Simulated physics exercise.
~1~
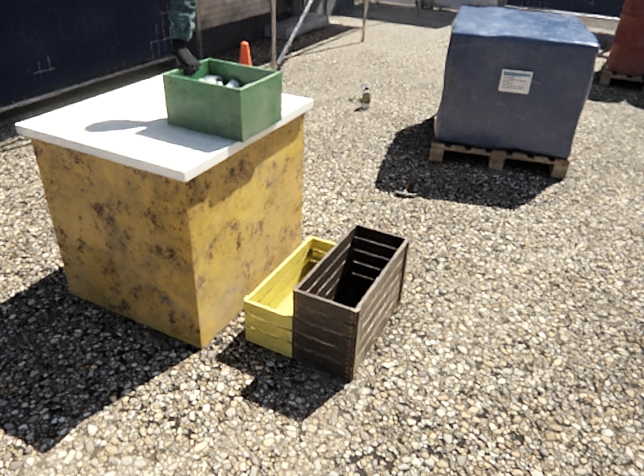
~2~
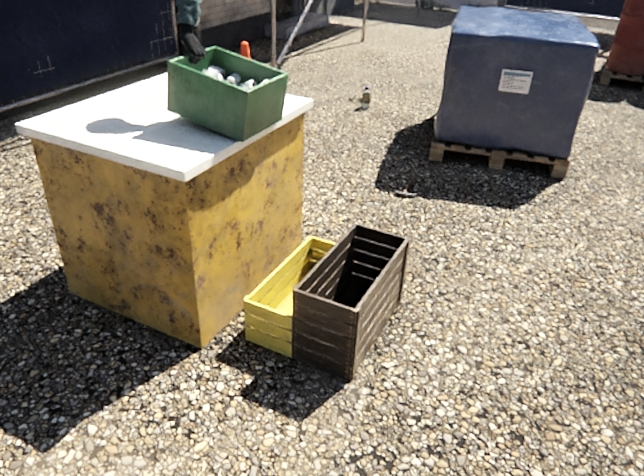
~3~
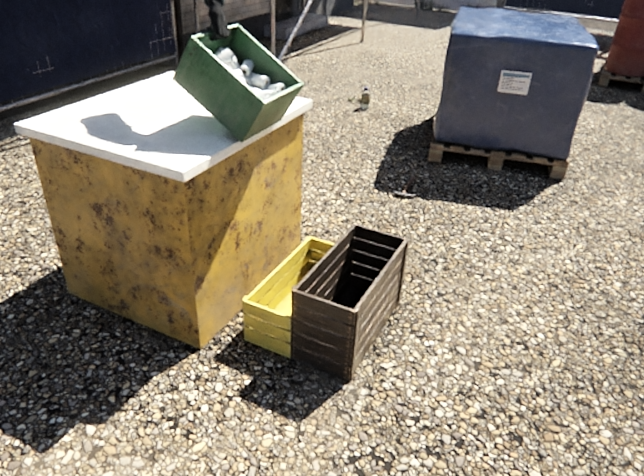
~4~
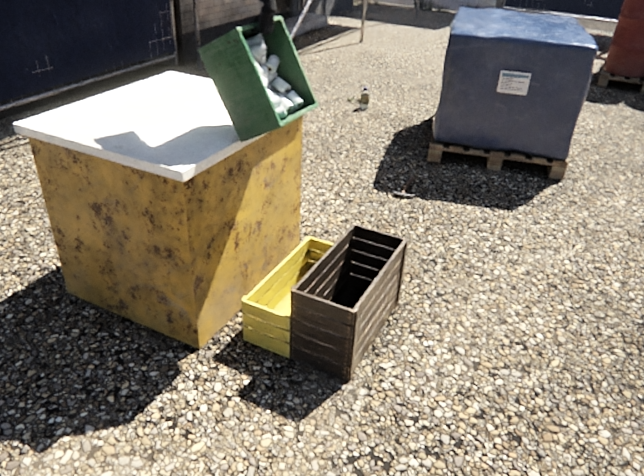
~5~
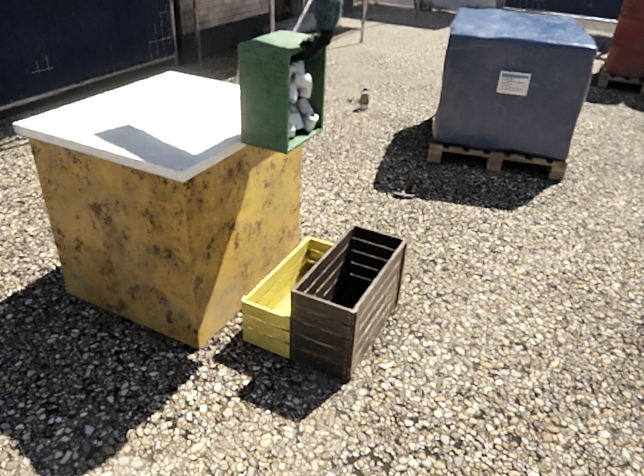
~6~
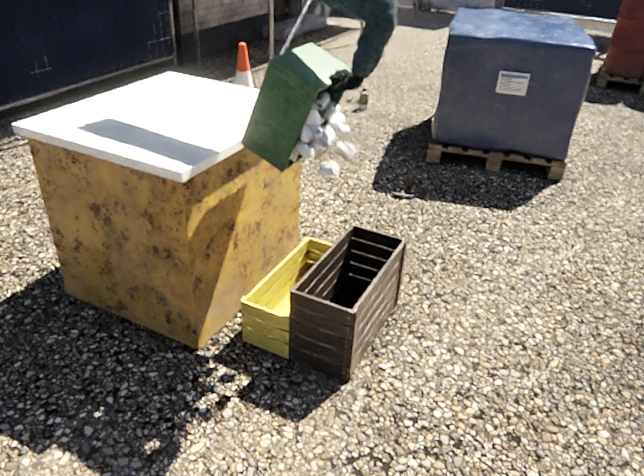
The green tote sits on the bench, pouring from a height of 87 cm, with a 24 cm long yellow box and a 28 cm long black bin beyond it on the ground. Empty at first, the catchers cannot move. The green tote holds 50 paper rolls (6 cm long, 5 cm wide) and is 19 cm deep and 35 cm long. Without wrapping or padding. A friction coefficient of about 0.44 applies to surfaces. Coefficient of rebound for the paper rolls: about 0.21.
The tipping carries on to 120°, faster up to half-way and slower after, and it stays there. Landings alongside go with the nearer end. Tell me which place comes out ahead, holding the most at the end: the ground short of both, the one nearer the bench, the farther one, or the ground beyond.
The place that comes out ahead is: Farther.
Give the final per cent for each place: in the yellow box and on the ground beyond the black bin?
Shares: Approx. 5 % and 10 %.
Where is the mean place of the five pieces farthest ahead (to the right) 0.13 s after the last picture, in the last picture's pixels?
They're centred near (372, 239).
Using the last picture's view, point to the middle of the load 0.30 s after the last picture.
The centre sits near (347, 245).
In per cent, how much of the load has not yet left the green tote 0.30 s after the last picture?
I'd say close to 10 per cent of it is still inside.
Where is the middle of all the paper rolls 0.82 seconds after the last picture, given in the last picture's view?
Somewhere about (355, 317) in pixels.
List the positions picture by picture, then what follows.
In the first frame (each is followed by its nearest rim corner in this view), green tote, (238, 89); black bin, (354, 310); 0° from level; none out.
Green tote, (246, 90); 9° from level, in the second frame.
Green tote, (263, 101); 32° from level, in the third frame.
Green tote, (281, 123); 61° from level, in the fourth frame.
Green tote, (288, 151); 90° from level, in the fifth frame.
Green tote, (285, 169); black bin, (351, 311); 112° from level; 11 out, the lowest roll at (319, 148), in the sixth frame.
Then, 0.13 s after the last picture, tilt 120°; 19 still in the green tote and 31 in the air.
Then, 0.30 s after the last picture, tilt 120°; 6 still in the green tote, 18 in the black bin, 2 on the ground beyond the black bin and 24 in the air.
Then, 0.52 s after the last picture, tilt 120°; 2 in the yellow box, 34 in the black bin, 3 on the ground beyond the black bin and 11 in the air.
When it is over (0.82 s after the last picture), 3 in the yellow box, 41 in the black bin and 6 on the ground beyond the black bin.
